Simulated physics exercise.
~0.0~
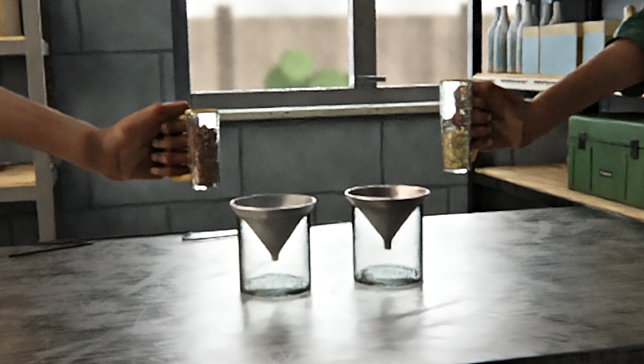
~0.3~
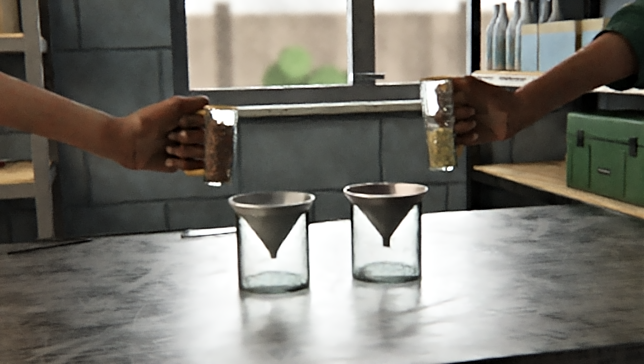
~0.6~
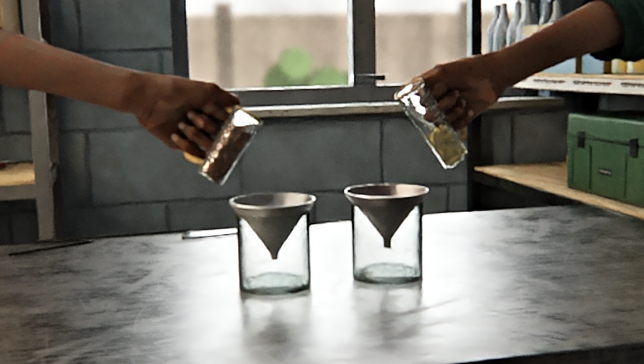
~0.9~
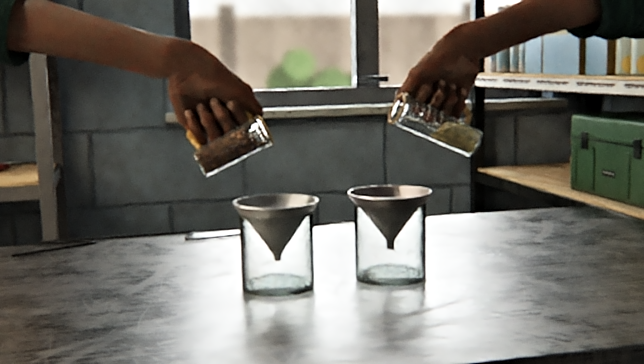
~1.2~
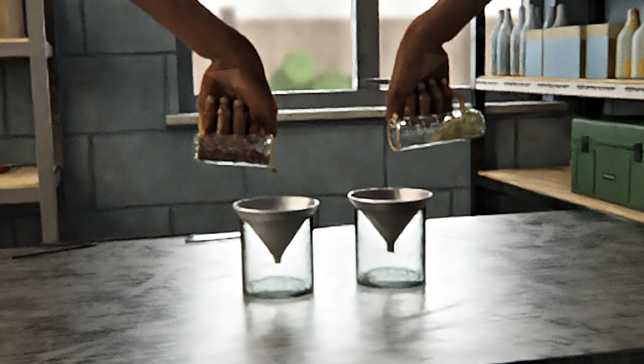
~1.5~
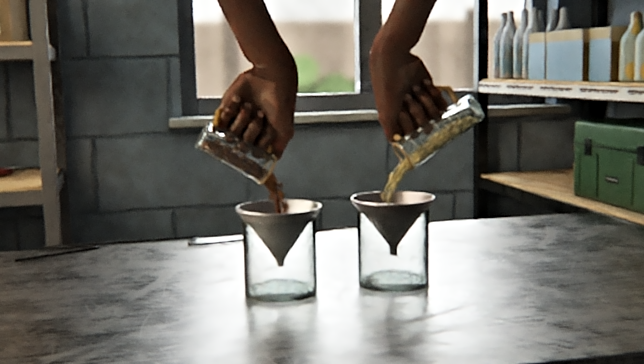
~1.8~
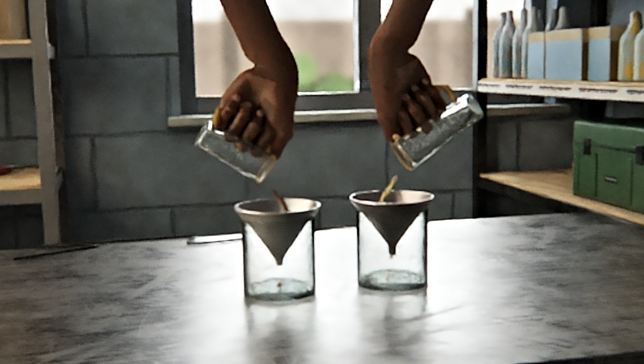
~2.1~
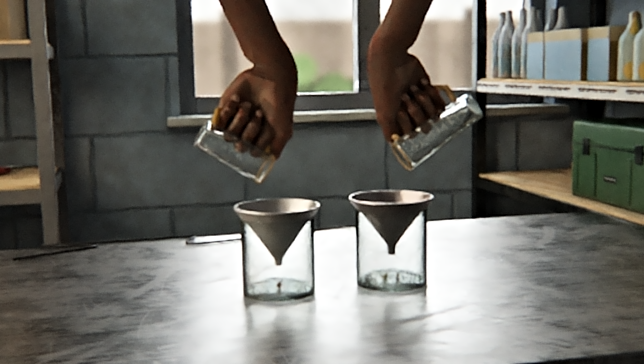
Two hands tip glass cups over funnels in jars until both cups are empty.
